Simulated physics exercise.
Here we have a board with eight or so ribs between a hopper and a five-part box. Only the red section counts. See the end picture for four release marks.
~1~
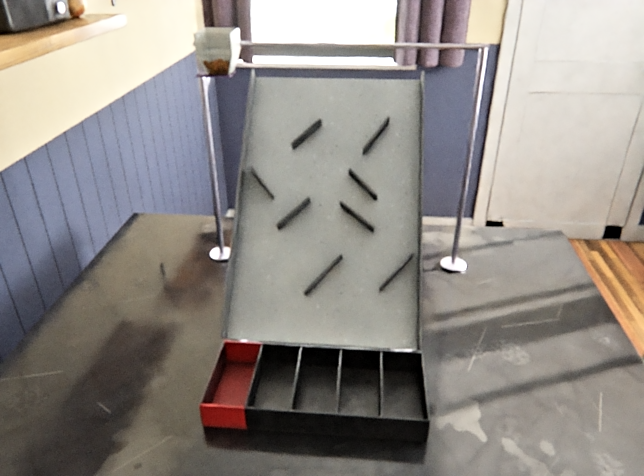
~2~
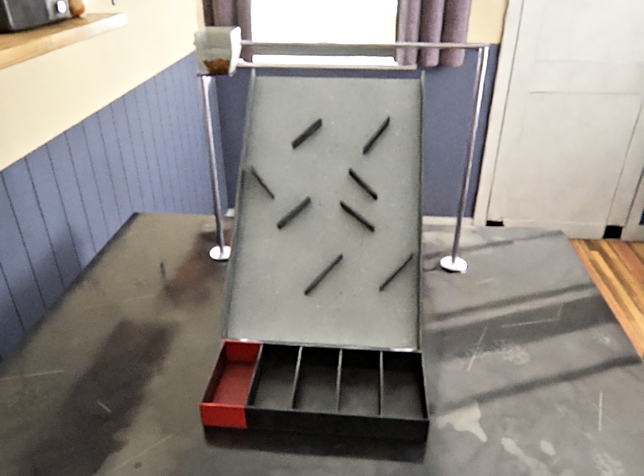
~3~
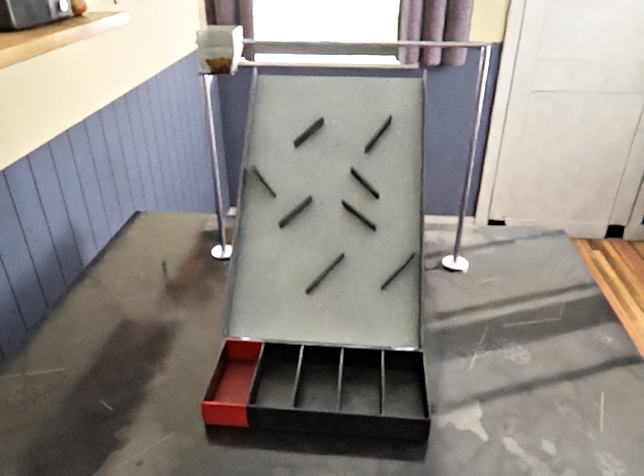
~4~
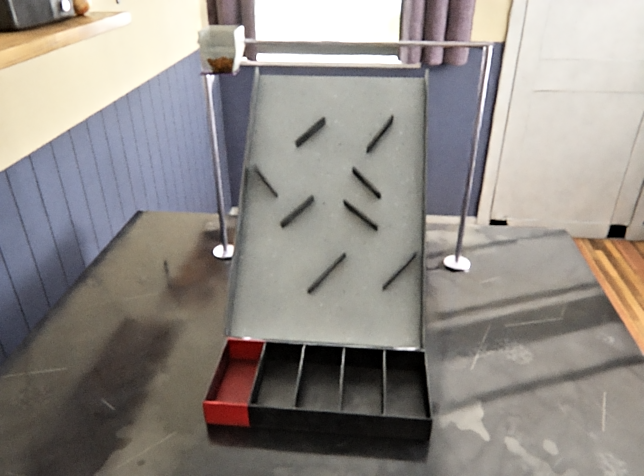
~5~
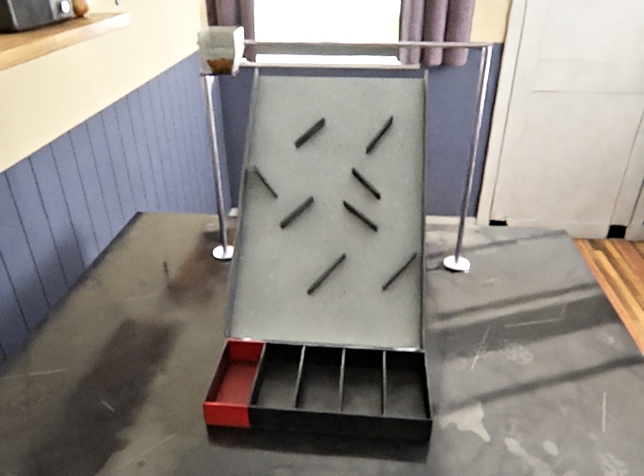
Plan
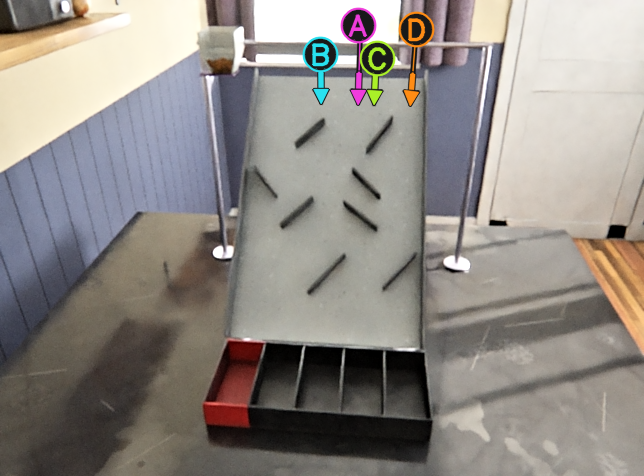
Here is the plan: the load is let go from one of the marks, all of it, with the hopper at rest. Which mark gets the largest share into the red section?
I would pick mark B.
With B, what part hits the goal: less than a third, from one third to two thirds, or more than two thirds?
Mark B gives more than two thirds.
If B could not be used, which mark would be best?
Mark A.
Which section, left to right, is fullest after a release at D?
It is the third one.
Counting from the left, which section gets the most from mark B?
The first from the left.
On the marked copy, mark A meets the board at (358, 99); mark B meets the board at (321, 98); mark C meets the board at (374, 99); mark D meets the board at (410, 100).
With A, close to a third in the red section, close to two thirds in other sections.
With B, the bulk in the red section, close to a quarter in other sections.
With C, a small share in the red section, the bulk in other sections, a small share outside the box.
With D, a small share in the red section, all but a few in other sections.
